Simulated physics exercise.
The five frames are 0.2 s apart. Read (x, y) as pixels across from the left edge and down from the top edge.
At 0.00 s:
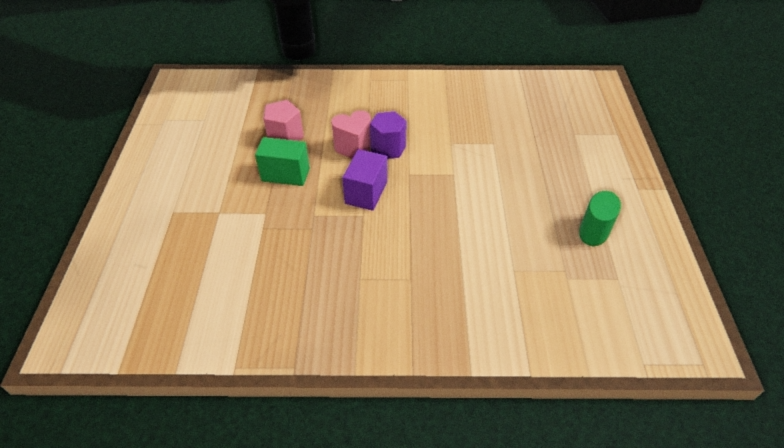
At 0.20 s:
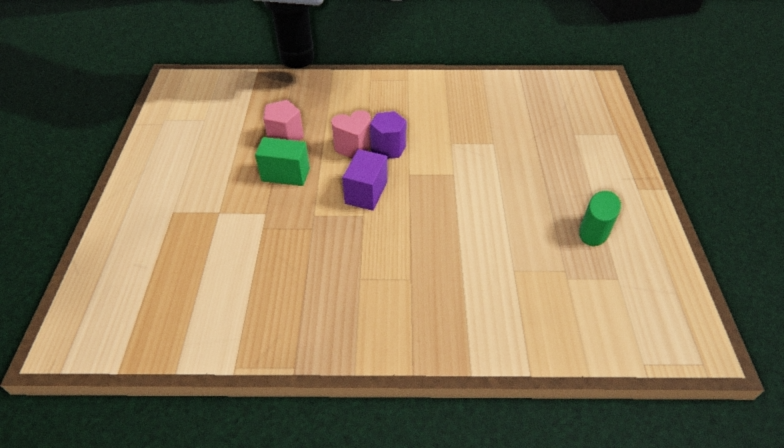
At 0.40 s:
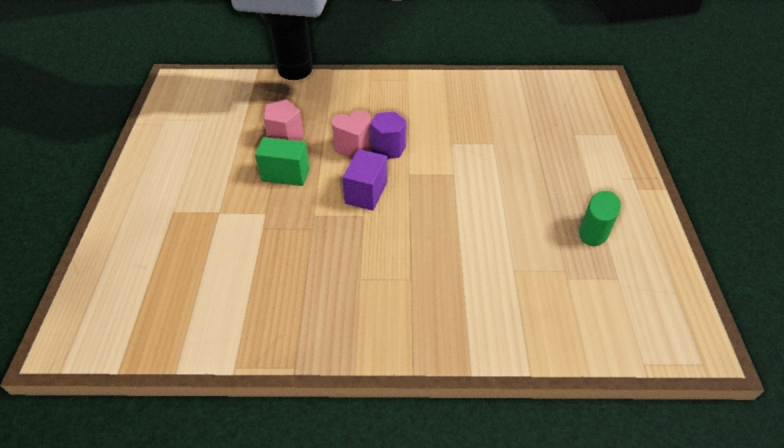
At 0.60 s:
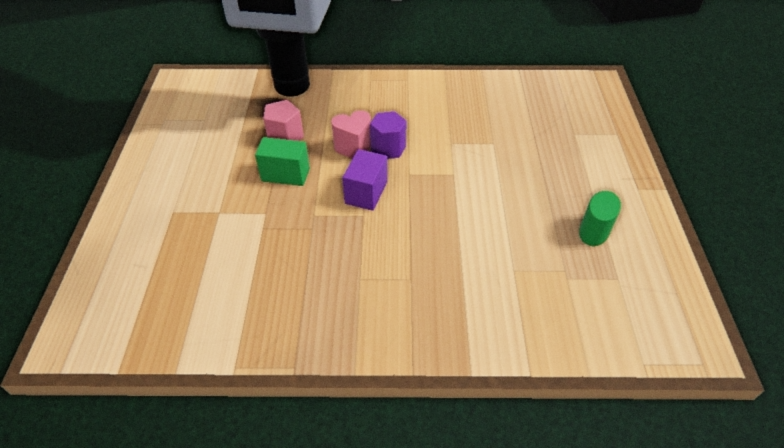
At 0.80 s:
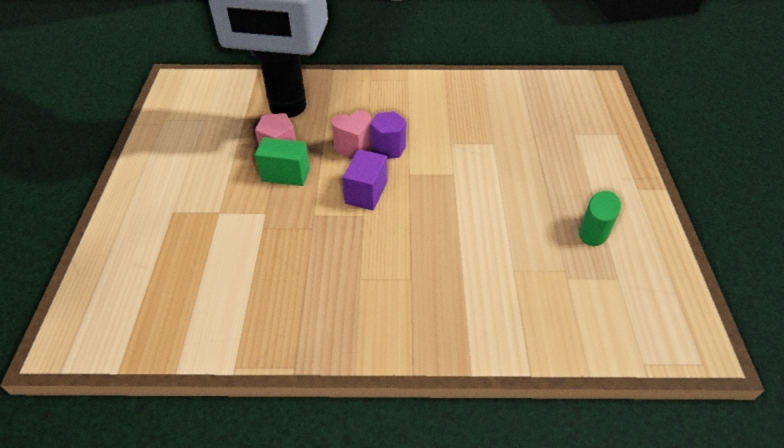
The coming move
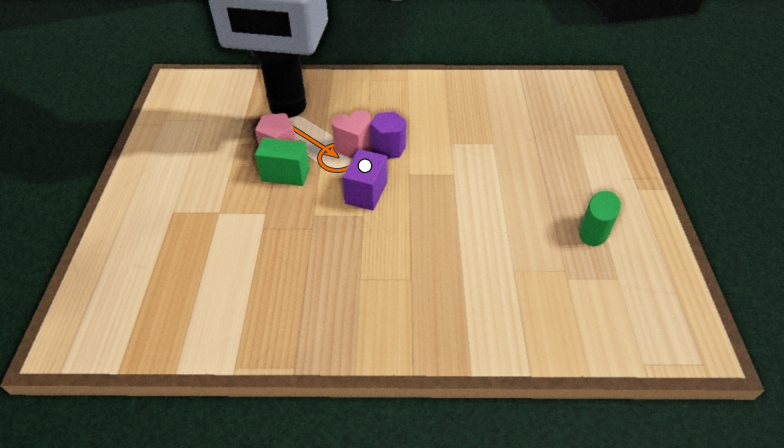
Black rod on a grey machine arm moving down over a wooden board, nudging a pink block slightly toward a green one.
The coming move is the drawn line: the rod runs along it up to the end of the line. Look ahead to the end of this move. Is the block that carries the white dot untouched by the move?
In short: Yes.
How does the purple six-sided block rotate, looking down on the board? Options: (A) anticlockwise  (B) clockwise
The correct letter is A.
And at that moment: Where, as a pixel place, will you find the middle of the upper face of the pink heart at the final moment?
The centre of its top face lies at (376, 129).
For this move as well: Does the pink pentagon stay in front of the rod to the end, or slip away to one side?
Left aside or behind.
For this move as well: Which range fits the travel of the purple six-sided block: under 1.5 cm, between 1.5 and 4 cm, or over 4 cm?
The block winds up 1.5 to 4 cm from where it is now.
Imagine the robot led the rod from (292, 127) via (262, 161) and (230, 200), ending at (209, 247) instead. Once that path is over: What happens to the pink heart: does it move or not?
It's unmoved.
The line goes from (292, 127) directly to (338, 157); the dot is on the purple oblong.
What follows on the original path. Halfway along, rod (312, 122); pink pentagon (281, 130), turned 50° clockwise; green oblong (278, 152).
At the end, rod (336, 138); pink pentagon (281, 130), turned 55° clockwise; green oblong (278, 152); pink heart (376, 129), turned 25° anticlockwise; purple oblong unmoved; purple six-sided block (407, 122), turned 25° anticlockwise.
